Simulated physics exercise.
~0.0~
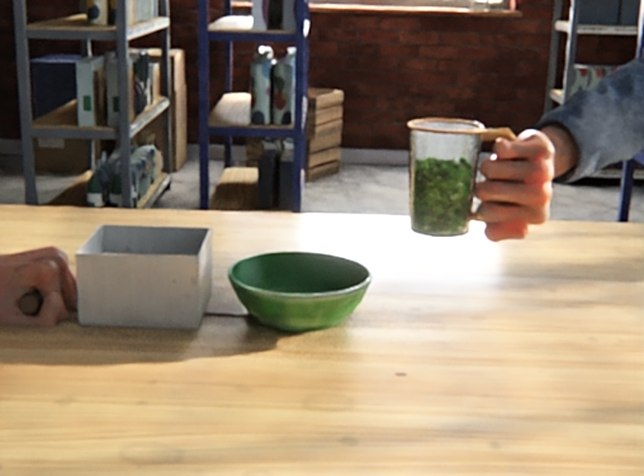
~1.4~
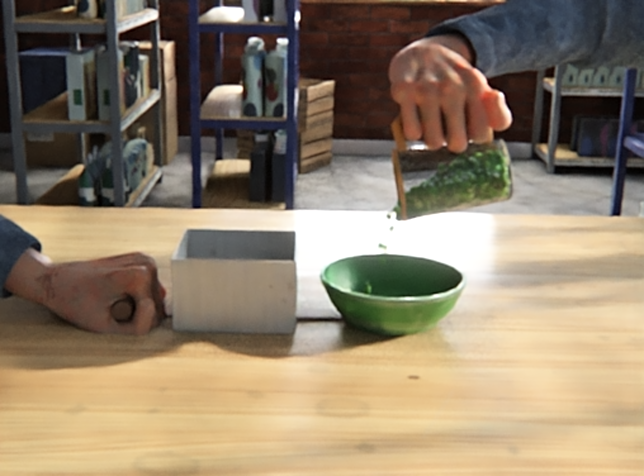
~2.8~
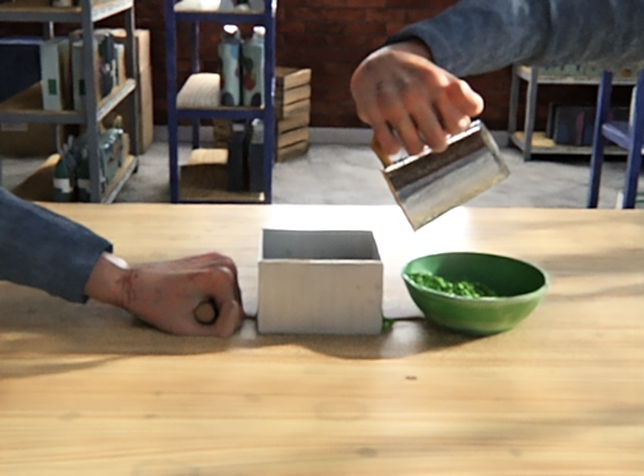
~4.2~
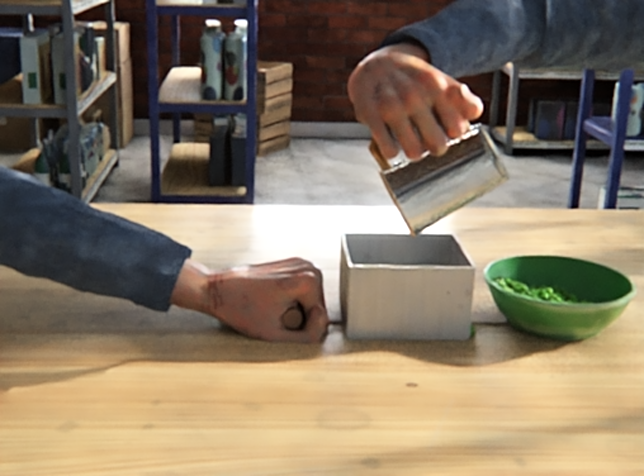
A hand at the right holds a clear cup of green peas above a pale wooden table, seen from slightly above, with shelves and a brick wall behind. On the table, a second hand at the left rests beside a white, open square tin, with a green bowl to its right. The left hand pushes the tin and bowl steadily rightward while the cup tips and peas begin falling toward the bowl. The cup empties, and the peas gather in the bowl. Both dishes slide farther right beneath the tilted cup, ending with the peas in the bowl and the tin empty of them.
